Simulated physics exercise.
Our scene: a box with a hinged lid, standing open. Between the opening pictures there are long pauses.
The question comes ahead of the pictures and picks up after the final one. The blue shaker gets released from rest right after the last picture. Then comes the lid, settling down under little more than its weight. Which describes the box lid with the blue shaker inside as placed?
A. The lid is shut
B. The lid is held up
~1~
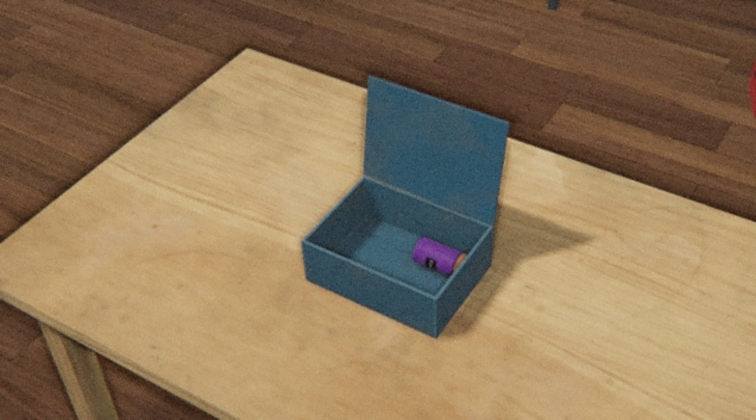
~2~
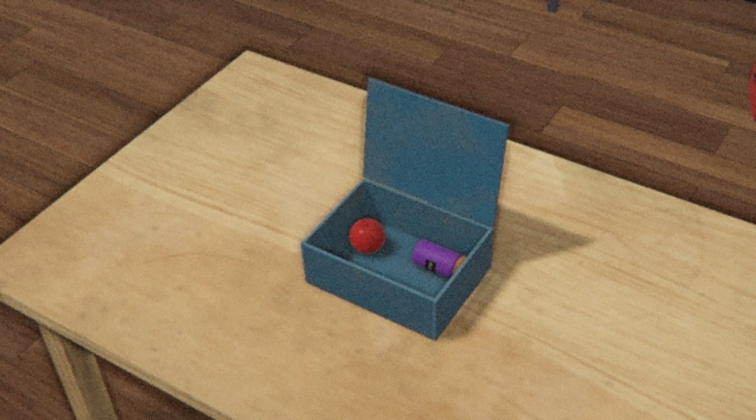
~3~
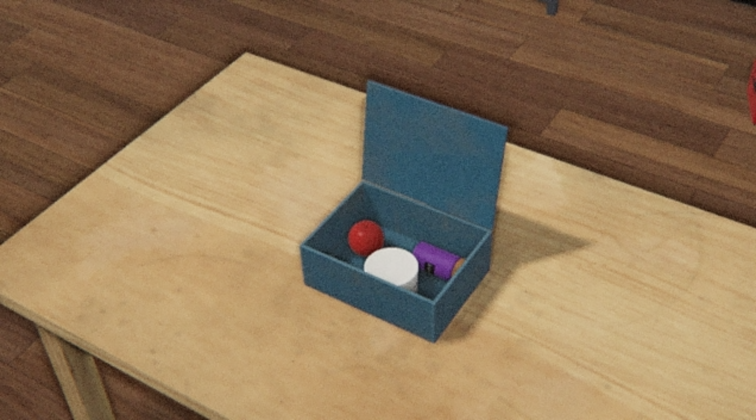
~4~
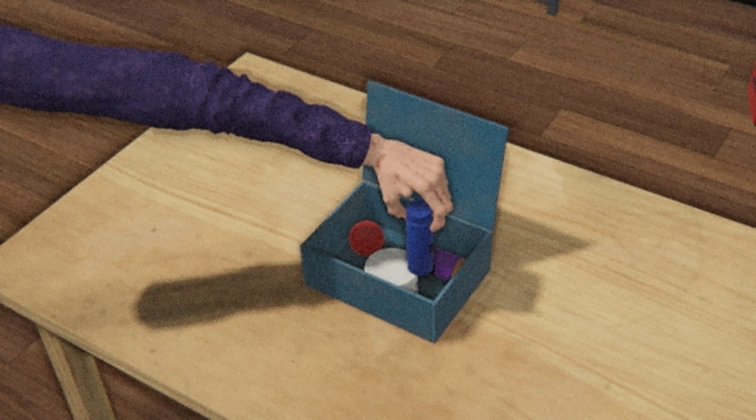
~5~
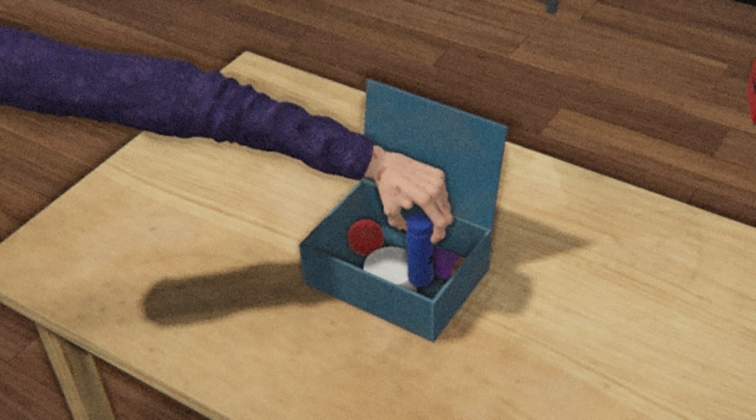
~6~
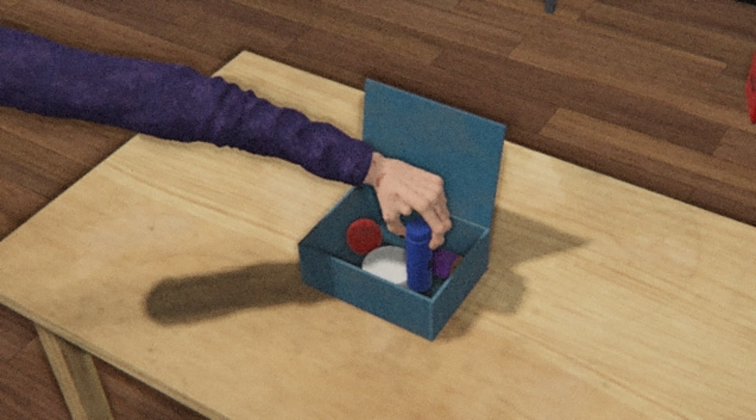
The answer is B.
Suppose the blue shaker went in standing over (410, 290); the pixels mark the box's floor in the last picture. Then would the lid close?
After that, the lid is left gaping.
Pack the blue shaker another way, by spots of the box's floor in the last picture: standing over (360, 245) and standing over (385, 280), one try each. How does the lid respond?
Lid: First try closed, second try open.
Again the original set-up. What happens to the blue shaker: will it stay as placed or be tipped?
Result: The blue shaker remains as it was set.
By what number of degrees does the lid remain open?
Near 18° up from the rim.
Then, 0.80 s after the last picture, lid starting down; blue shaker slid about its own width near (419, 283).
Then, 1.40 s after the last picture, lid 74° above the rim; blue shaker slid about its own width near (419, 283).
Then, 1.70 s after the last picture, lid 46° above the rim; blue shaker slid about its own width near (419, 283).
Then, 1.90 s after the last picture, lid 18° above the rim; blue shaker slid about its own width near (419, 283).
At rest, lid 17° above the rim; moved from the start, blue shaker; the other 3 in place. Seen from the same camera at the end, blue shaker near (419, 283).
